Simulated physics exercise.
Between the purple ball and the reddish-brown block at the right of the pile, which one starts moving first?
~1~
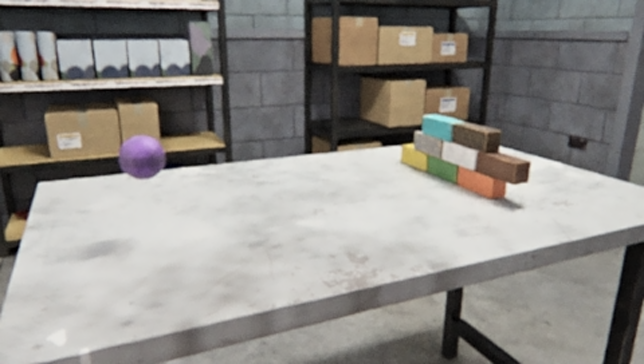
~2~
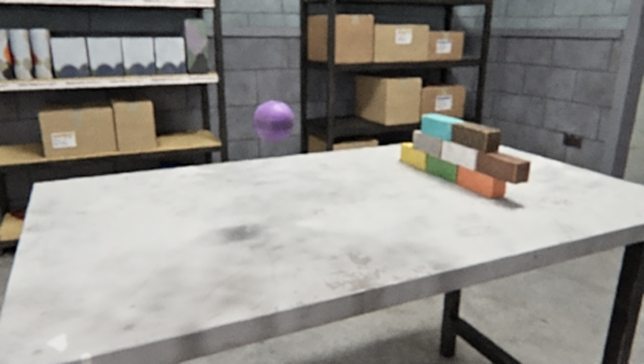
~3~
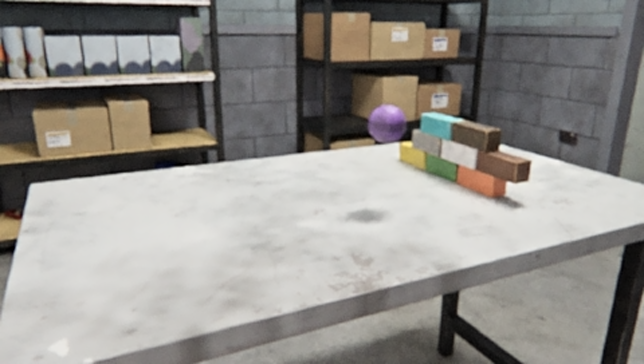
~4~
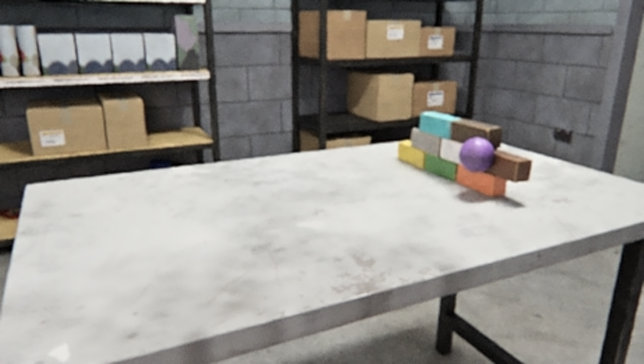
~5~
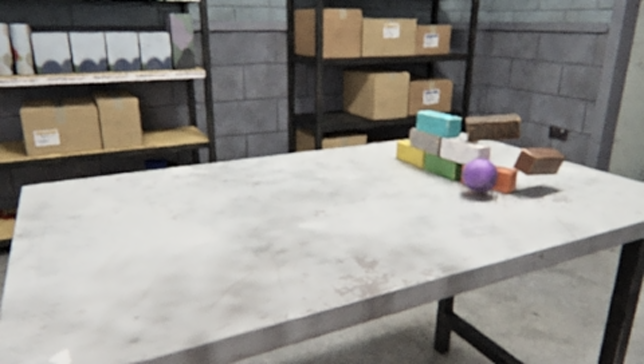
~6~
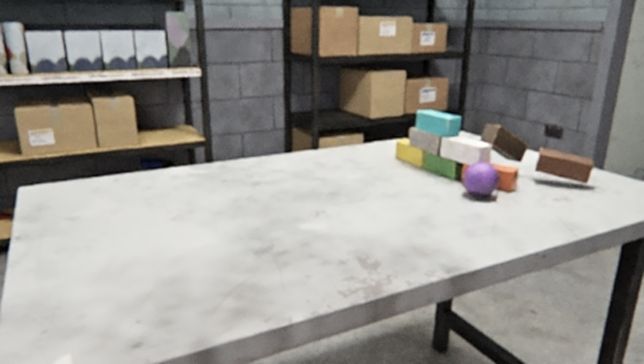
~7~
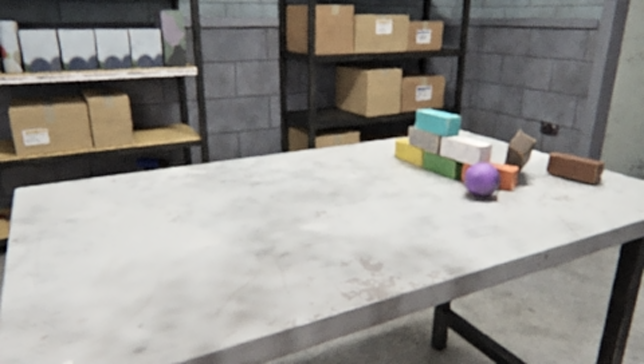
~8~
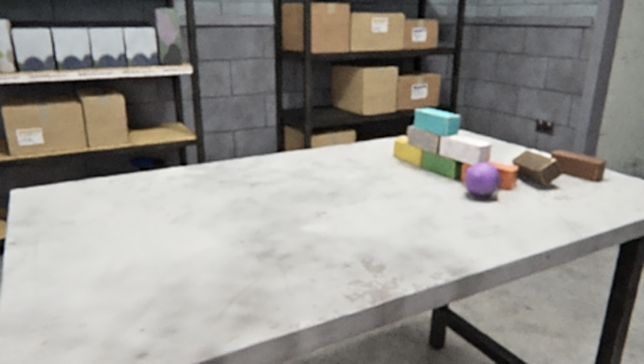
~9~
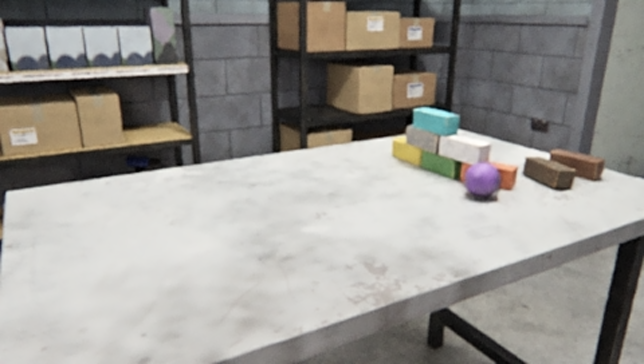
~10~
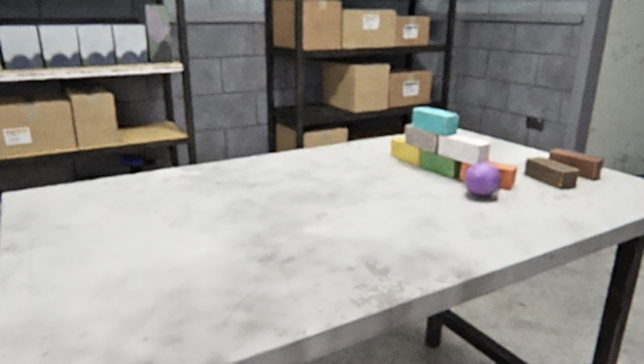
The purple ball moves first, flying across the table while the reddish-brown block is still in its place. The block only moves off to the right after the ball has reached the pile.
A purple ball flies from the left over a pale, marbled table in a storeroom, seen from slightly above as the view drifts gently sideways. Toward the table's right side stands a small stepped pile of yellow, green, orange, grey, white, turquoise and two brown blocks, with shelves of boxes behind. The ball crosses to the right, reaches the pile's front and drops to the tabletop. The reddish-brown block shoots off to the right, while the darker one tips and tumbles after it. Both come to rest on the table beside the pile, the turquoise block still on top and the ball resting in front.
